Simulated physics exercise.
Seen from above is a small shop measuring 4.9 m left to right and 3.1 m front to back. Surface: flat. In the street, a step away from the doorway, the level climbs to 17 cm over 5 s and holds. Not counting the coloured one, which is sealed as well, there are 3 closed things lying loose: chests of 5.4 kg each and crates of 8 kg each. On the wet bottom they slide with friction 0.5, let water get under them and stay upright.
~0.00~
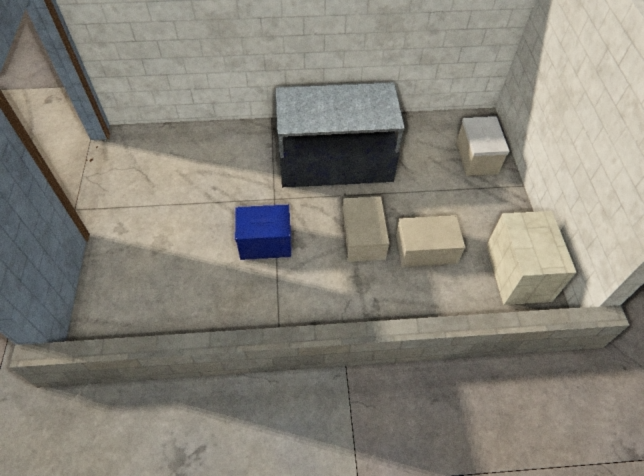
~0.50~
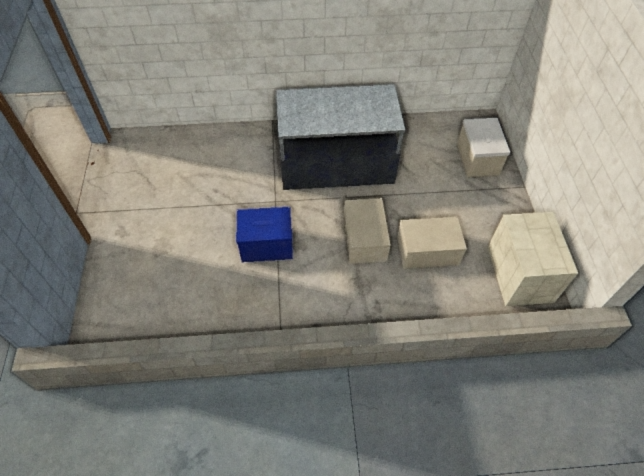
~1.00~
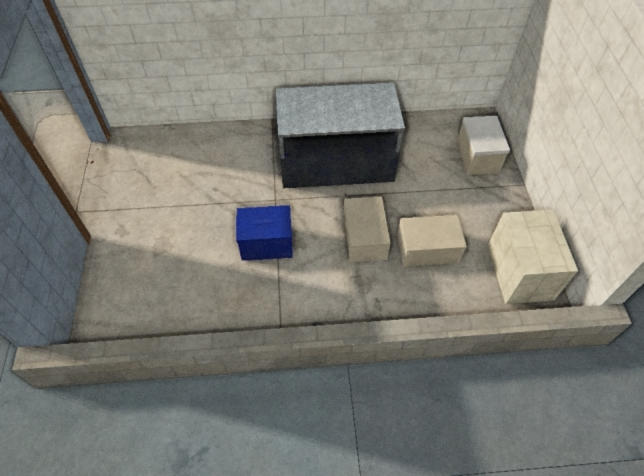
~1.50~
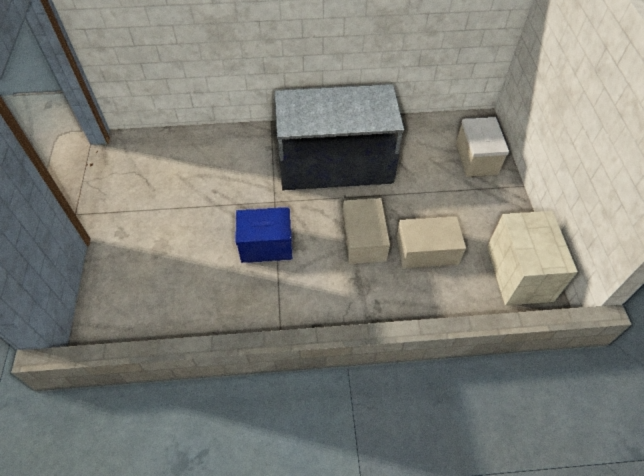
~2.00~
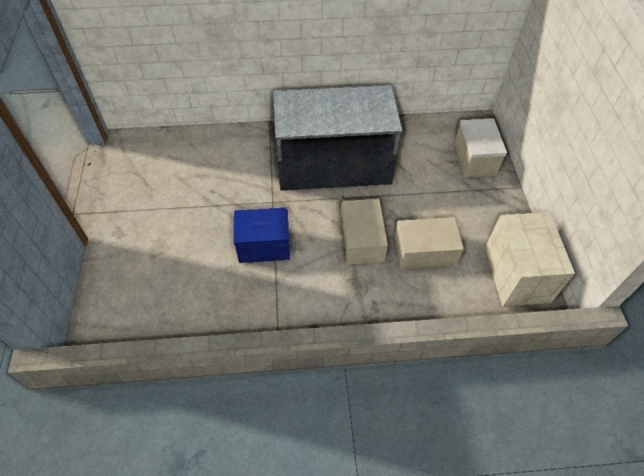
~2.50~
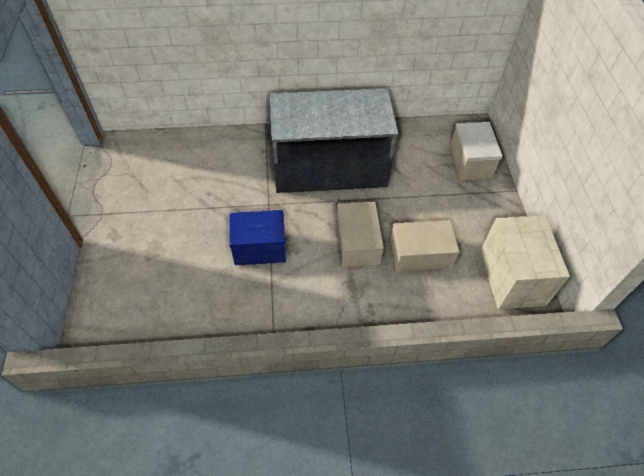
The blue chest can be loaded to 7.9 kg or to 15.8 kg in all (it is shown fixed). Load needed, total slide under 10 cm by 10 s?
I'd say it needs more than both.
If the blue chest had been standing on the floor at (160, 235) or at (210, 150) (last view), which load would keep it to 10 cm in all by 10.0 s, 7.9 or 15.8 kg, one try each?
First try, both options fail; second try, both options fail.
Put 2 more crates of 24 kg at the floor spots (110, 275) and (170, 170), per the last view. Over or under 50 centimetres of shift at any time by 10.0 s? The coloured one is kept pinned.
Order as asked: Stays within / stays within.
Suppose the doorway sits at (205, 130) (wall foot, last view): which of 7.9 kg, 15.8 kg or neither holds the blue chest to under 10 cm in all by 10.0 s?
For that position, nothing offered succeeds.
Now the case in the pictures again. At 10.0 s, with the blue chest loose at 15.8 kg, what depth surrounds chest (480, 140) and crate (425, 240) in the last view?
I'd estimate 8 cm for the first and 4 cm for the second.
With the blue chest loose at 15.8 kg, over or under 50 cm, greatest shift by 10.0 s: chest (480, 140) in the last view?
I'd say it goes further.
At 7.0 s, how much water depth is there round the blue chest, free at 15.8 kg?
About 5 cm.
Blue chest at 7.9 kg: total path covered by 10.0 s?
Adding it all up, something like 250 cm.
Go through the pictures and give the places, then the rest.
The first picture shows the blue chest at (263, 221), on the bottom; 0.0 m2 under water; 0 of 4 have shifted.
The second picture shows the blue chest at (264, 224), on the bottom; water covers 0.0 m2; 0 of 4 have shifted.
The third picture shows the blue chest at (264, 222) rests on the ground; water covers 0.0 m2; 0 of 4 have shifted.
The fourth picture shows the blue chest at (263, 224), on the bottom; 0.0 m2 under water; 0 of 4 have shifted.
The fifth picture shows the blue chest at (261, 225), on the bottom; water covers 0.0 m2; 0 of 4 have shifted.
The sixth picture shows the blue chest at (257, 227), on the bottom; 0.1 m2 under water; 0 of 4 have shifted.
After 3.5 s the blue chest would be 0 cm from its start with 7.9 kg and 0 cm from its start with 15.8 kg; 0 cm of water round it then.
After 4.5 s the blue chest would be 0 cm from its start with 7.9 kg and 0 cm from its start with 15.8 kg; 0 cm of water round it then.
After 7.0 s the blue chest would be 72 cm from its start with 7.9 kg and 4 cm from its start with 15.8 kg; 5 cm of water round it then.
After 10.0 s the blue chest would be 220 cm from its start with 7.9 kg and 88 cm from its start with 15.8 kg; 7 cm of water round it then.
